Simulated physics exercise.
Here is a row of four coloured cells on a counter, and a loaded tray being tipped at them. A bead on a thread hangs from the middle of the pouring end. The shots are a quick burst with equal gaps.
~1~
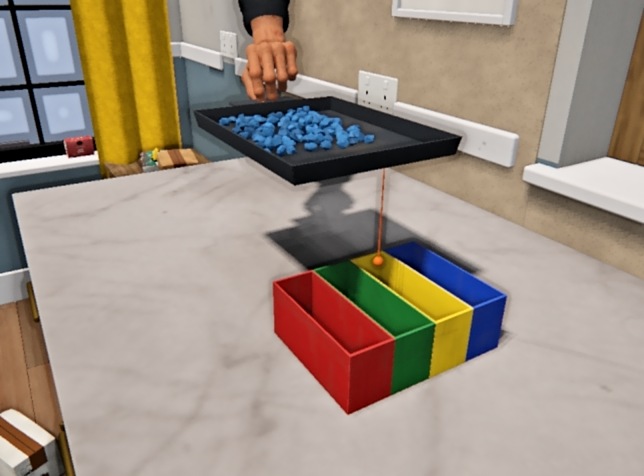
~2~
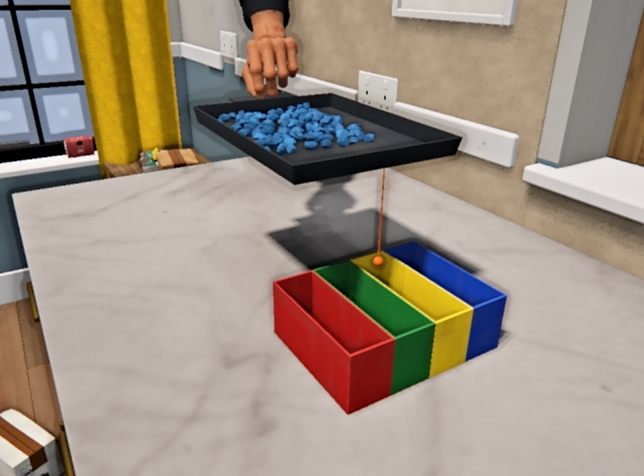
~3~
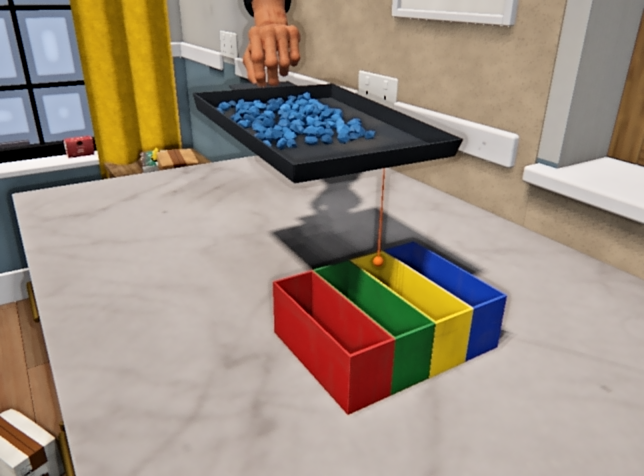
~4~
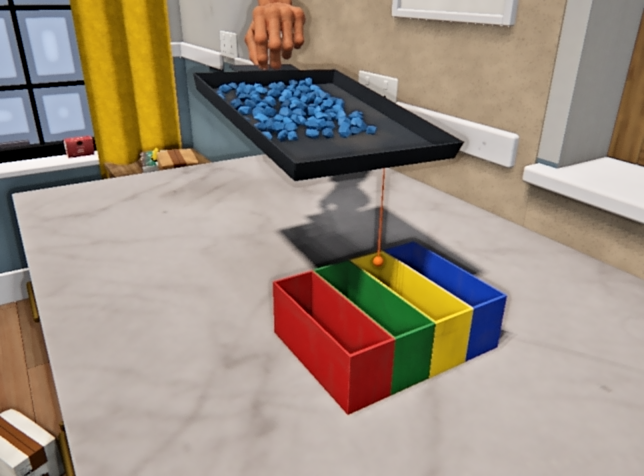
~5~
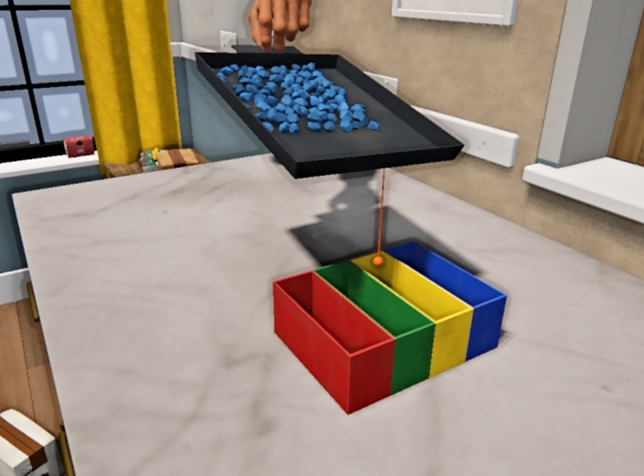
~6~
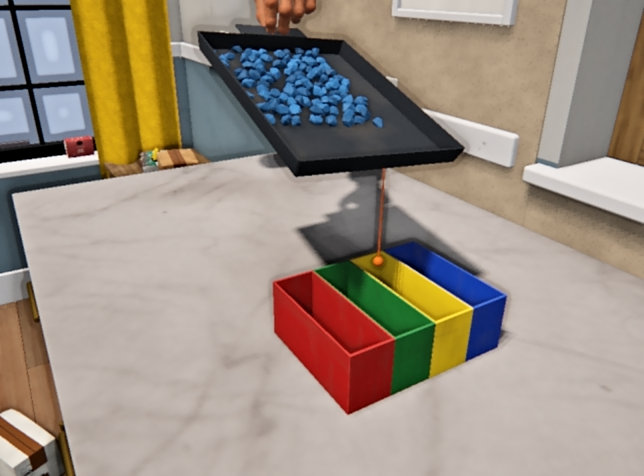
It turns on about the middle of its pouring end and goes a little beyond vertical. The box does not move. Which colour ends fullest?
Fullest: The blue cell.
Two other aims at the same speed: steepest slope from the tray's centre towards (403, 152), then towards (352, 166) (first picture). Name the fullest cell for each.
At the first place the blue cell, at the second that red cell.
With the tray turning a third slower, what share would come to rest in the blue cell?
About 40 per cent.
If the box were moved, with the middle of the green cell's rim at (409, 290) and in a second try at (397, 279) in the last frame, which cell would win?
First the cell in yellow, then that yellow cell.
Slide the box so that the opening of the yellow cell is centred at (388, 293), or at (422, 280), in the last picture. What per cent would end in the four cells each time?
Near 50 % and 90 %.
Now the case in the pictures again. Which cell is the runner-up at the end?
The runner-up: Yellow.
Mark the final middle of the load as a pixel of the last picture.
Near (447, 327).
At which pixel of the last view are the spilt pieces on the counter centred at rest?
Around (504, 315).
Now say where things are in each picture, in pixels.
Corners of the pouring end at (294, 164) and (457, 136), level; middle of the load at (298, 128), aquarium stones; bead on its thread at (378, 262); red cell at (371, 371); green cell at (413, 354); yellow cell at (451, 338); blue cell at (486, 323), in the first frame.
Corners of the pouring end at (295, 164) and (457, 137), level; middle of the load at (298, 126), in the second frame.
Corners of the pouring end at (296, 162) and (458, 138), tipped barely, lowest at the right corner; middle of the load at (298, 118), in the third frame.
Corners of the pouring end at (297, 161) and (459, 141), tipped a little, lowest at the right corner; middle of the load at (300, 107), in the fourth frame.
Corners of the pouring end at (299, 159) and (460, 143), tipped clearly, lowest at the right corner; middle of the load at (302, 95), in the fifth frame.
Corners of the pouring end at (301, 158) and (461, 146), tipped clearly, lowest at the right corner; middle of the load at (299, 85); red cell at (371, 371); green cell at (413, 354); yellow cell at (451, 338); blue cell at (486, 323), in the sixth frame.
Soon after the last picture, tray tipped steeply; nearly all on the tray; a stray few falling or outside the box.
A little later, tray tipped past a quarter turn; about a third on the tray; about a quarter in the blue cell; a small part in the yellow cell; a small part in the green cell; about a quarter falling or outside the box.
Later still, tray tipped past a quarter turn; about a third in the blue cell; about a quarter in the yellow cell; a small part in the green cell; about a quarter falling or outside the box.
At rest, tray tipped past a quarter turn; about a third in the blue cell; about a quarter in the yellow cell; a small part in the green cell; none in the red cell; about a quarter outside the box.
